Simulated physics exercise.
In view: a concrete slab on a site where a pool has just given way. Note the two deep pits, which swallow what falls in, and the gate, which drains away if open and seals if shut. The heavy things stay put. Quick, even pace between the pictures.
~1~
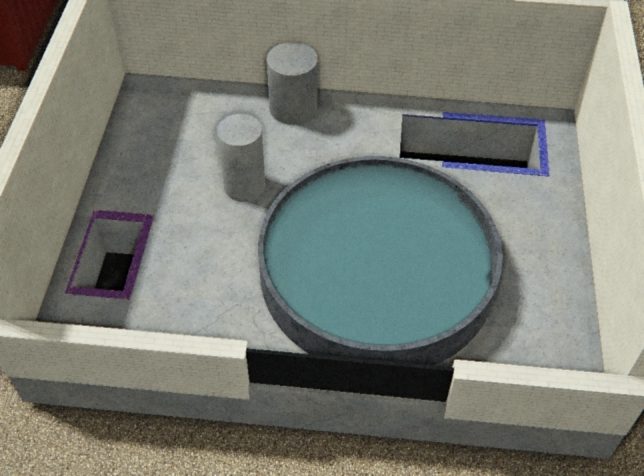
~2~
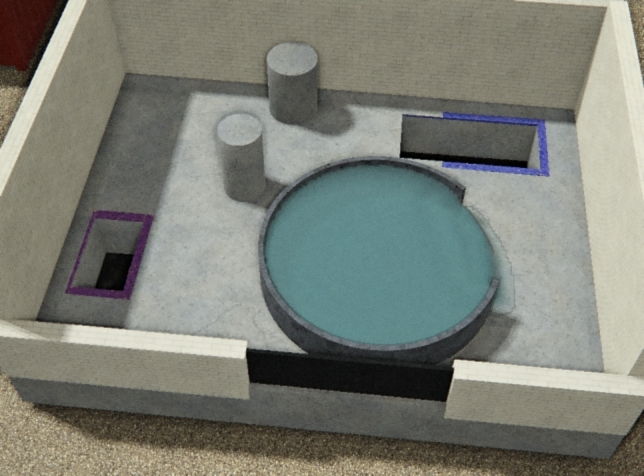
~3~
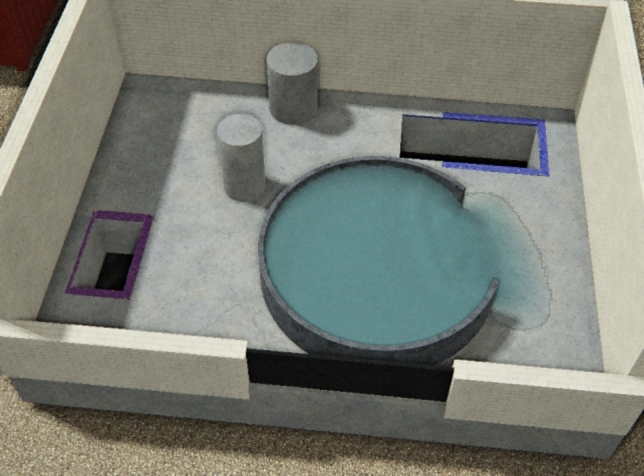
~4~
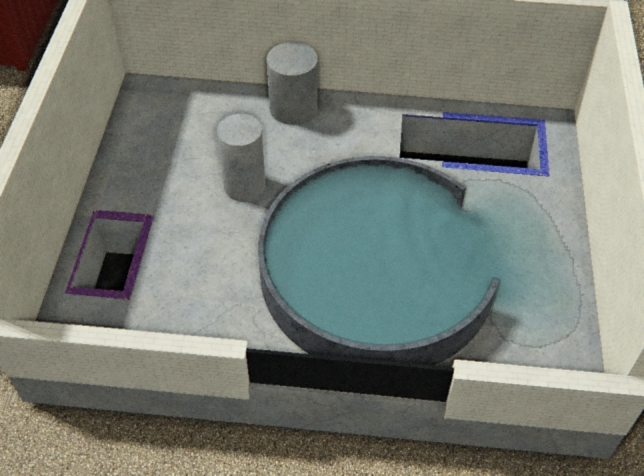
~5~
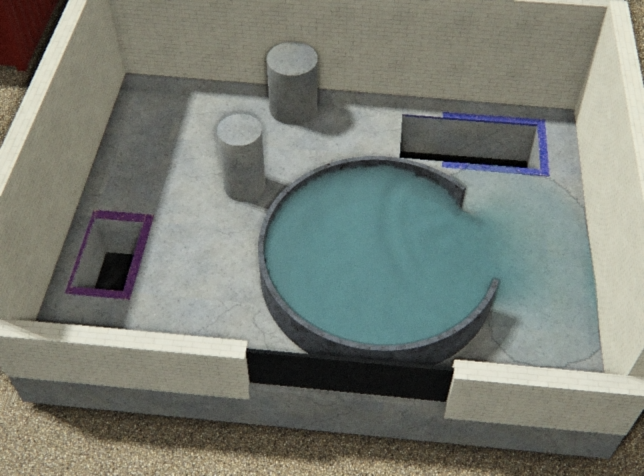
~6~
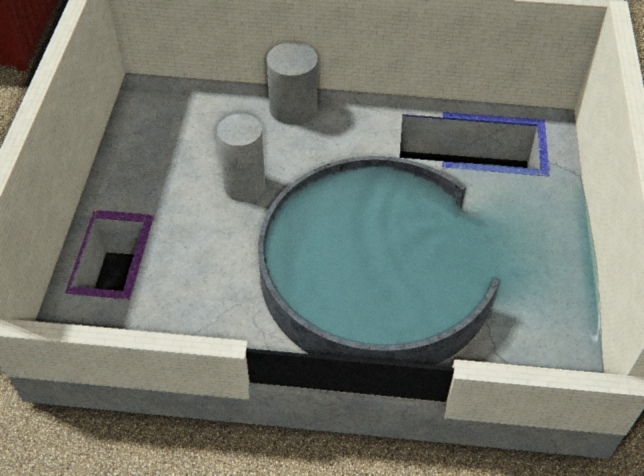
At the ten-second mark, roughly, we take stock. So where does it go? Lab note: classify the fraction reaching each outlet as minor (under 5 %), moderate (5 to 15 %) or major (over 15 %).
Fractions by outlet: Gate minor; purple pit minor; blue pit major.
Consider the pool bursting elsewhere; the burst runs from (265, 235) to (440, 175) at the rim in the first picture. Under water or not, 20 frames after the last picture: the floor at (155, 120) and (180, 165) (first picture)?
In order: Swamped and swamped.
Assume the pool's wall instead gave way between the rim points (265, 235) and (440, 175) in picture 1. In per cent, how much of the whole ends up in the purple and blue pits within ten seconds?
Shares: Purple at 20 percent, blue at 40 percent.
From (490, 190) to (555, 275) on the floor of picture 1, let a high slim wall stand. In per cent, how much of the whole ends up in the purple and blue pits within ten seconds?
The purple pit gets 4 per cent and the blue pit gets 30 per cent.
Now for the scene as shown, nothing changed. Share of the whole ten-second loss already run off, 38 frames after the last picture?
Something close to 55 percent by that point.
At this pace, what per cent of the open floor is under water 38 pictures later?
About 50 in a hundred.
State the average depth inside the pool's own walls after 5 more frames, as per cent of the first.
Near 78 in a hundred.
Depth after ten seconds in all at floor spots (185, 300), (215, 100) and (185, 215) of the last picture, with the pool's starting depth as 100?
First spot 2 %, second 2 %, third 2 %.
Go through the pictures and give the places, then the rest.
The round pool at (380, 248) is whole and still, in the first frame.
Water pours out at (487, 251) and has run to (502, 309), in the second frame.
Water pours out at (487, 252) and has run to (535, 320), in the third frame.
Water pours out at (487, 253) and has run to (559, 330), in the fourth frame.
Water pours out at (487, 253) and has run to (598, 342), in the fifth frame.
Water pours out at (487, 252) and has run to (580, 181), in the sixth frame.
A moment on, water covers 20 % of the floor; the gate 0 %, the purple pit 0 %, the blue pit 1 %.
Next, water covers 25 % of the floor; the gate 0 %, the purple pit 0 %, the blue pit 3 %.
Then, water covers 35 % of the floor; the gate 0 %, the purple pit 0 %, the blue pit 13 %.
Later, water covers 50 % of the floor; the gate 0 %, the purple pit 0 %, the blue pit 29 %.
In the end, water covers 55 % of the floor; the gate 0 %, the purple pit 2 %, the blue pit 49 %.
